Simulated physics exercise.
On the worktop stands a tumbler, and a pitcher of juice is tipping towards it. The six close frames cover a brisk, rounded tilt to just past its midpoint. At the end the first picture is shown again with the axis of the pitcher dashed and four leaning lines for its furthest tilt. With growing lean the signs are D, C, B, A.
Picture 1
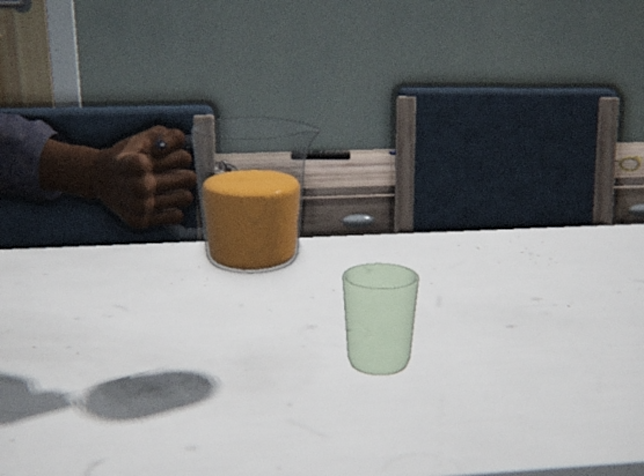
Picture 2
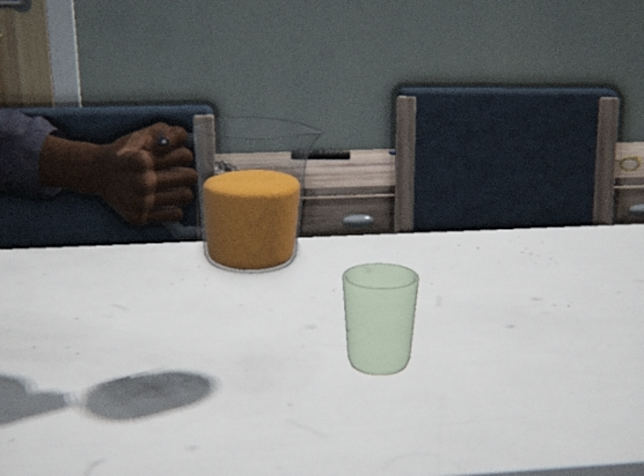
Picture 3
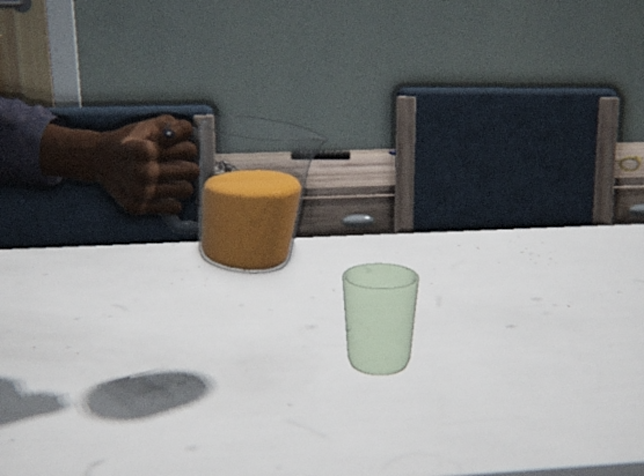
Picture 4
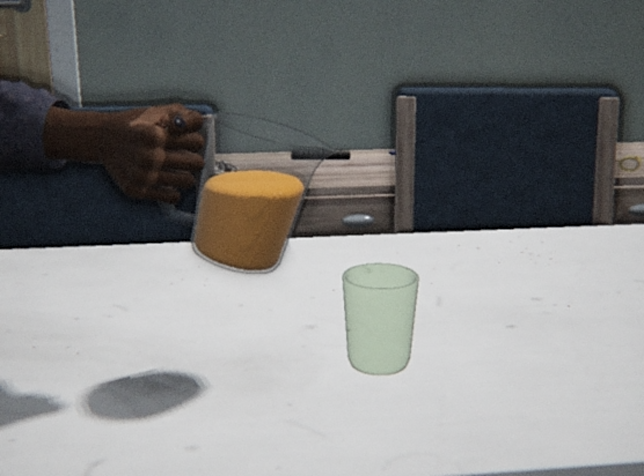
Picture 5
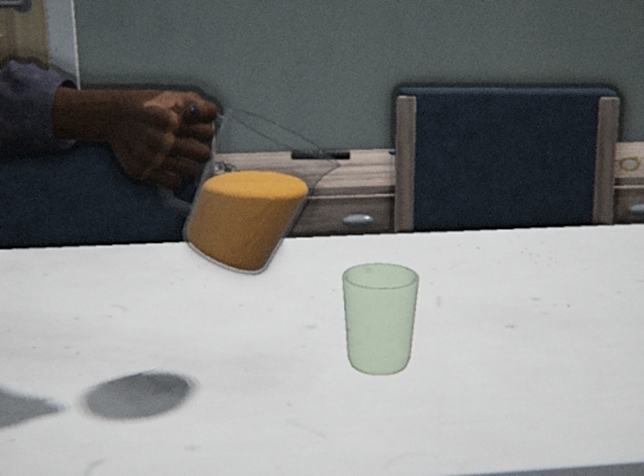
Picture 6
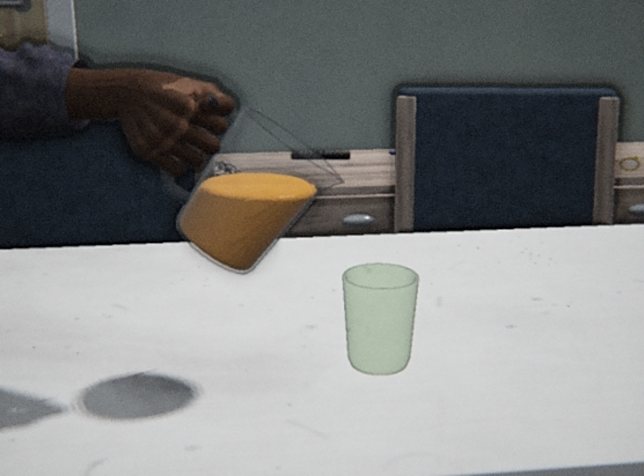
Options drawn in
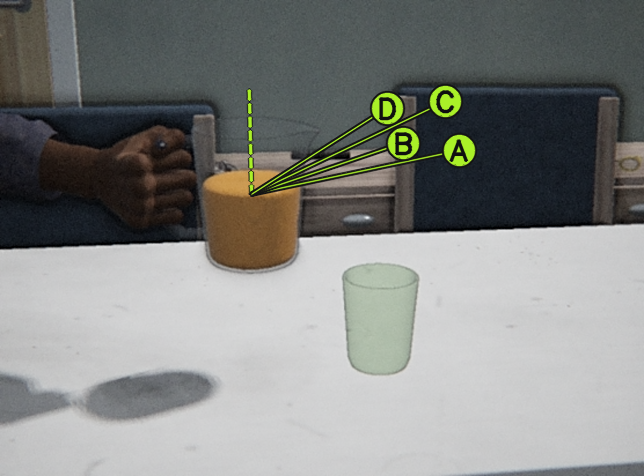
On a white worktop, a hand held a clear pitcher of orange juice upright behind a pale green tumbler, then gradually tilted it to the right, the juice staying inside while the tumbler stood still.
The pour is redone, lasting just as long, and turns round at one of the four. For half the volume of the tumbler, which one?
I would pick tilt C.
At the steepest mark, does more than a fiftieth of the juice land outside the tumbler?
Yes.
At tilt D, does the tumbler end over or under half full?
Under.
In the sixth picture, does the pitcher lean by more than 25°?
Yes.
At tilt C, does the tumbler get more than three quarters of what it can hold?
No, it does not.
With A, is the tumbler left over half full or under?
Over.
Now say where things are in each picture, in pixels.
In the first picture, upright, lip at (319, 129); rim of the tumbler round (381, 275); nothing has left yet.
In the second picture, upright, lip at (321, 131); nothing has left yet.
In the third picture, tipped about 7°, lip at (326, 138); nothing has left yet.
In the fourth picture, tipped about 16°, lip at (333, 149); nothing has left yet.
In the fifth picture, tipped about 26°, lip at (339, 164); nothing has left yet.
In the sixth picture, tipped about 36°, lip at (343, 180); nothing has left yet.
On the marked copy, A at (442, 154); B at (386, 148); C at (430, 108); D at (372, 116).
With A, the tumbler ends with about 87 % of what it can hold; 9 % of the juice is spilt.
With B, the tumbler ends with about 76 % of what it can hold.
With C, the tumbler ends with about 50 % of what it can hold.
With D, the tumbler ends with about 28 % of what it can hold.
